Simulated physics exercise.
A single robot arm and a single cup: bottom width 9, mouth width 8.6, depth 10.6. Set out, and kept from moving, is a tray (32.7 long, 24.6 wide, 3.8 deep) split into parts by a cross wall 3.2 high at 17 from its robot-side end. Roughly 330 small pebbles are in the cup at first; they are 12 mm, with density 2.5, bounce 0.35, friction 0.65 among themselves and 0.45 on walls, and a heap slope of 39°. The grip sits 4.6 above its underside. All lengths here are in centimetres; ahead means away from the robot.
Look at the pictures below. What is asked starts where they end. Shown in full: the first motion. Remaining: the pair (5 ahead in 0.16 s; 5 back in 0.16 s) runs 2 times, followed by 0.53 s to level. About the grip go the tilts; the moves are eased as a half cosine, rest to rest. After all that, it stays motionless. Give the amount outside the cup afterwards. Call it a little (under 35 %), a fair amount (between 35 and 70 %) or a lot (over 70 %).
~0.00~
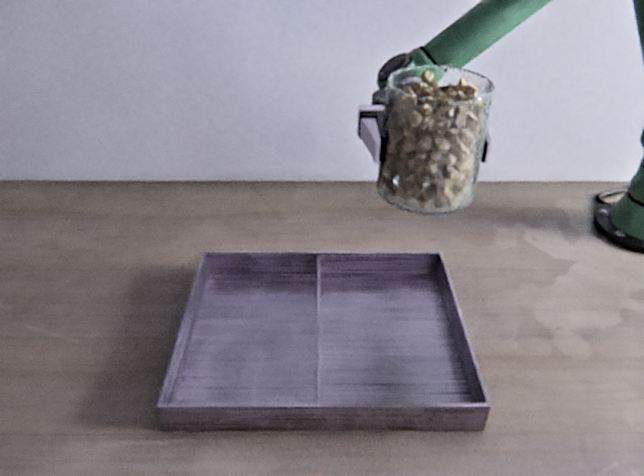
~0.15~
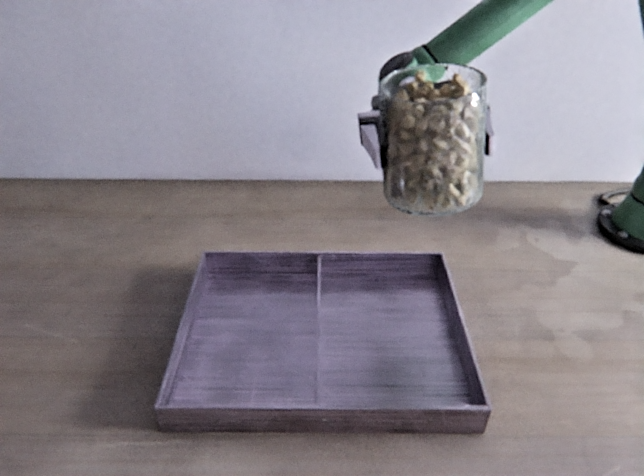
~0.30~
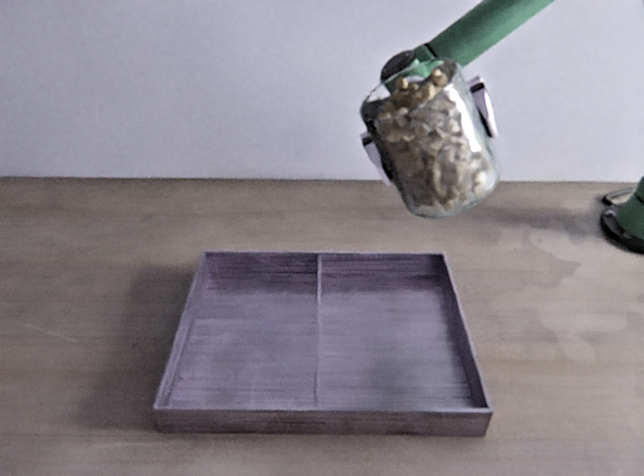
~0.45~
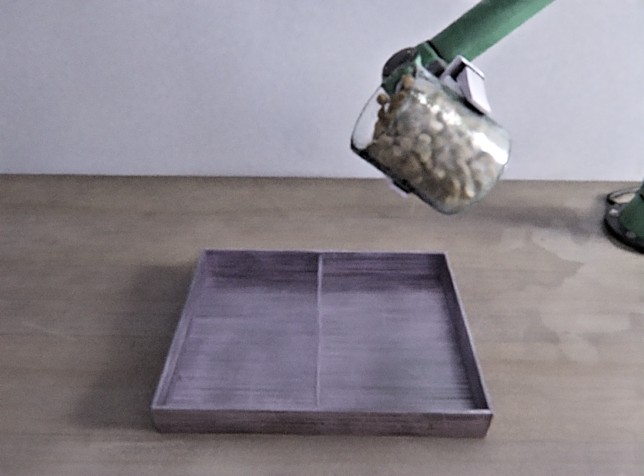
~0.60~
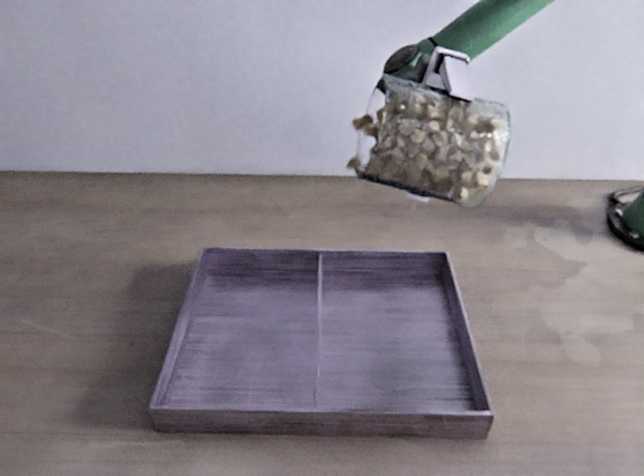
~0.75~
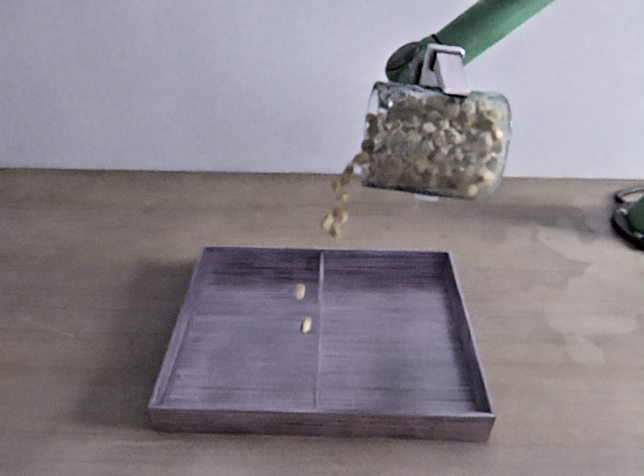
A fair amount.
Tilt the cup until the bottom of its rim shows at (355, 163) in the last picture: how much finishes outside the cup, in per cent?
Result: Approximately 25 %.
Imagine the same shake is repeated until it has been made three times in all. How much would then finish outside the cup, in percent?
Roughly 55 in a hundred.
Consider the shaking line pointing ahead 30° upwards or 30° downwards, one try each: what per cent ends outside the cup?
Result: Approx. 55 % and 30 %, one try each.
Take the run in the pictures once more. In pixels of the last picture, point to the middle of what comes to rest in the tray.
Middle point: About (265, 335).
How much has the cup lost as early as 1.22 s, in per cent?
About 30 in a hundred parts are out by then.
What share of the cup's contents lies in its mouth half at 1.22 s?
Around 45 in a hundred.
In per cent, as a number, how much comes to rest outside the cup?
The share comes to around 45 per cent.
By 1.22 s, tilted 84° forward, highest piece 29 above the table; 233 in the cup, 79 in the far-side part, 14 in the robot-side part, 3 in flight or on a rim.
By 1.69 s, tilted 34° forward, highest piece 30 above the table; 183 in the cup, 121 in the far-side part, 25 in the robot-side part.
By 2.12 s, level, highest piece 30 above the table; 183 in the cup, 121 in the far-side part, 25 in the robot-side part.
By 3.17 s, level, highest piece 30 above the table; 183 in the cup, 121 in the far-side part, 25 in the robot-side part.
Final count, 183 in the cup, 121 in the far-side part, 25 in the robot-side part. That is 44 % outside the cup.
